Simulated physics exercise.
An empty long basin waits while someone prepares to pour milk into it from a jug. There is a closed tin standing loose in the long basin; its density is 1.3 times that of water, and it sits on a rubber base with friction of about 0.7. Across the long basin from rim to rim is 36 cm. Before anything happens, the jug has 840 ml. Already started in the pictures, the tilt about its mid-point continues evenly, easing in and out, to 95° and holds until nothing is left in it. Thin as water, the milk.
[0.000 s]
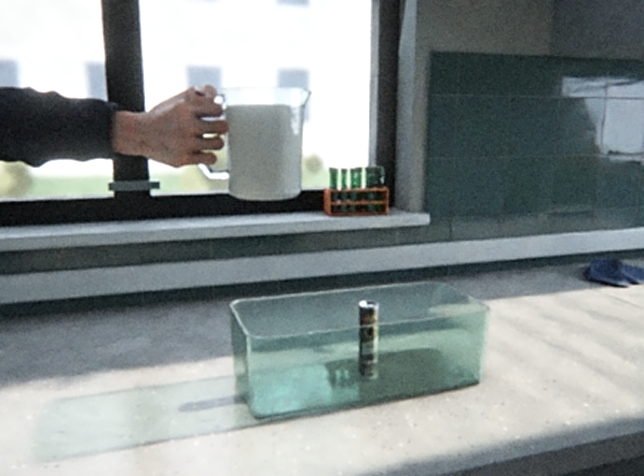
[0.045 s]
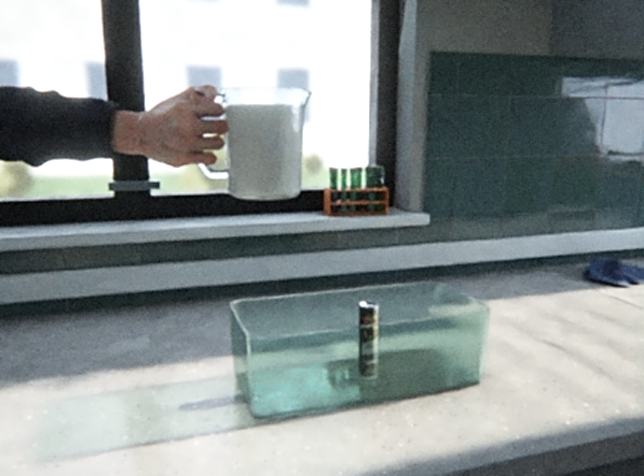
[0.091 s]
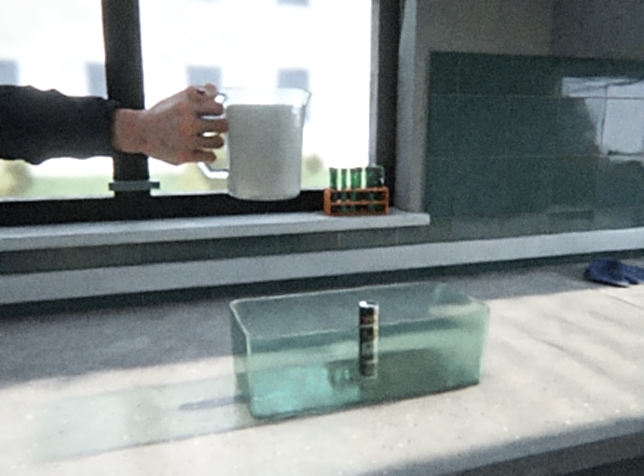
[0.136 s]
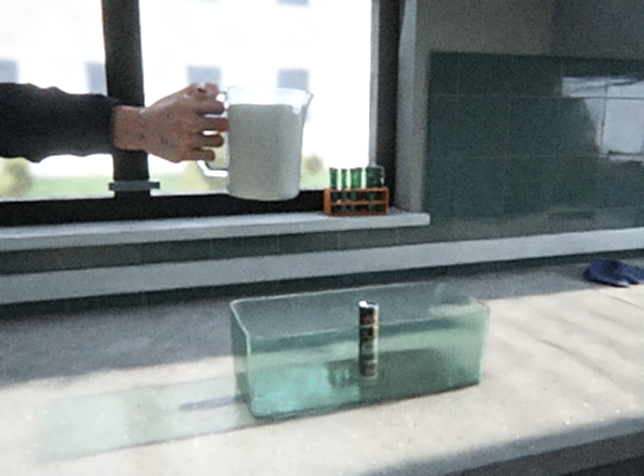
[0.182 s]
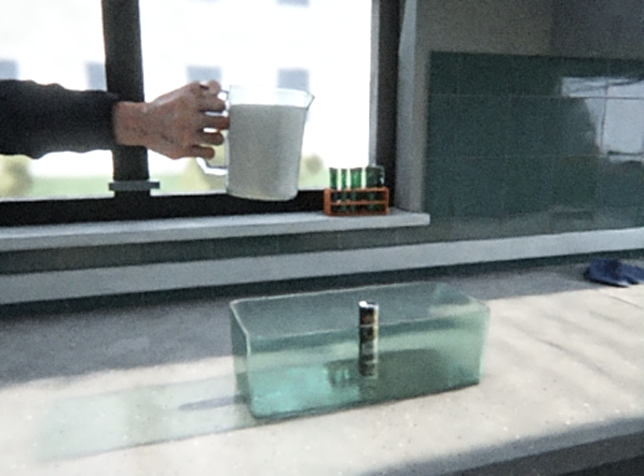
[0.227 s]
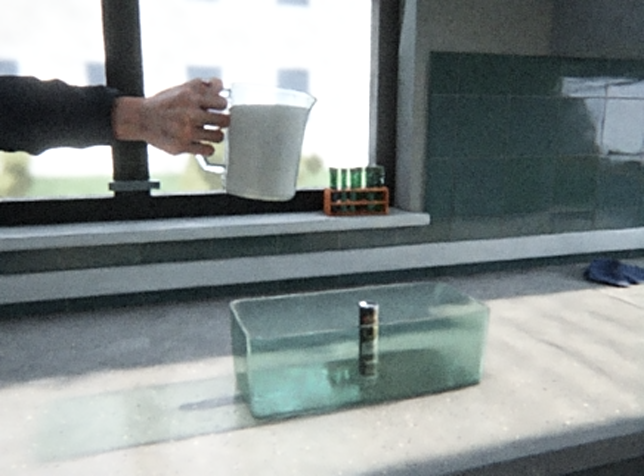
On a sunlit counter by a window, a small closed tin stands inside a long, clear greenish basin, while a dark-sleeved hand reaches in from the left, holding up a jug of milk. The jug stays level at first, then the hand slowly tilts it slightly to the right.
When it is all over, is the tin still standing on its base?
It never tumbles.
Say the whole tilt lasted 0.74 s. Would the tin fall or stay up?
Outcome - the tin remains standing.
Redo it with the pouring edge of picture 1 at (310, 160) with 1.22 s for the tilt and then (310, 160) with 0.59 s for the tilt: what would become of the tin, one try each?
First it topples; then it falls.
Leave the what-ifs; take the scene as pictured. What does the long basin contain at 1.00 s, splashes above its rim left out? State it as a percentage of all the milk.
Looks like about 24 % of the whole amount.
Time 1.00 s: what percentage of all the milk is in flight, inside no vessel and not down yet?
Around 26 per cent of the liquid is in flight.
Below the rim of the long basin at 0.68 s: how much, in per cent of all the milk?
About 0 per cent.
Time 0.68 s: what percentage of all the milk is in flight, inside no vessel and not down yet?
10 %.
After 0.68 s the tilt is 55° and 89 per cent is still to pour; the tin stands where it began.
After 1.00 s the tilt is 88° and 49 per cent is still to pour; the tin stands where it began.
After 1.35 s the tilt is 95° and 11 per cent is still to pour; the tin stands where it began.
After 1.72 s the tilt is 95° and 2 per cent is still to pour; the tin stands where it began.
In the end the tin stands where it began.
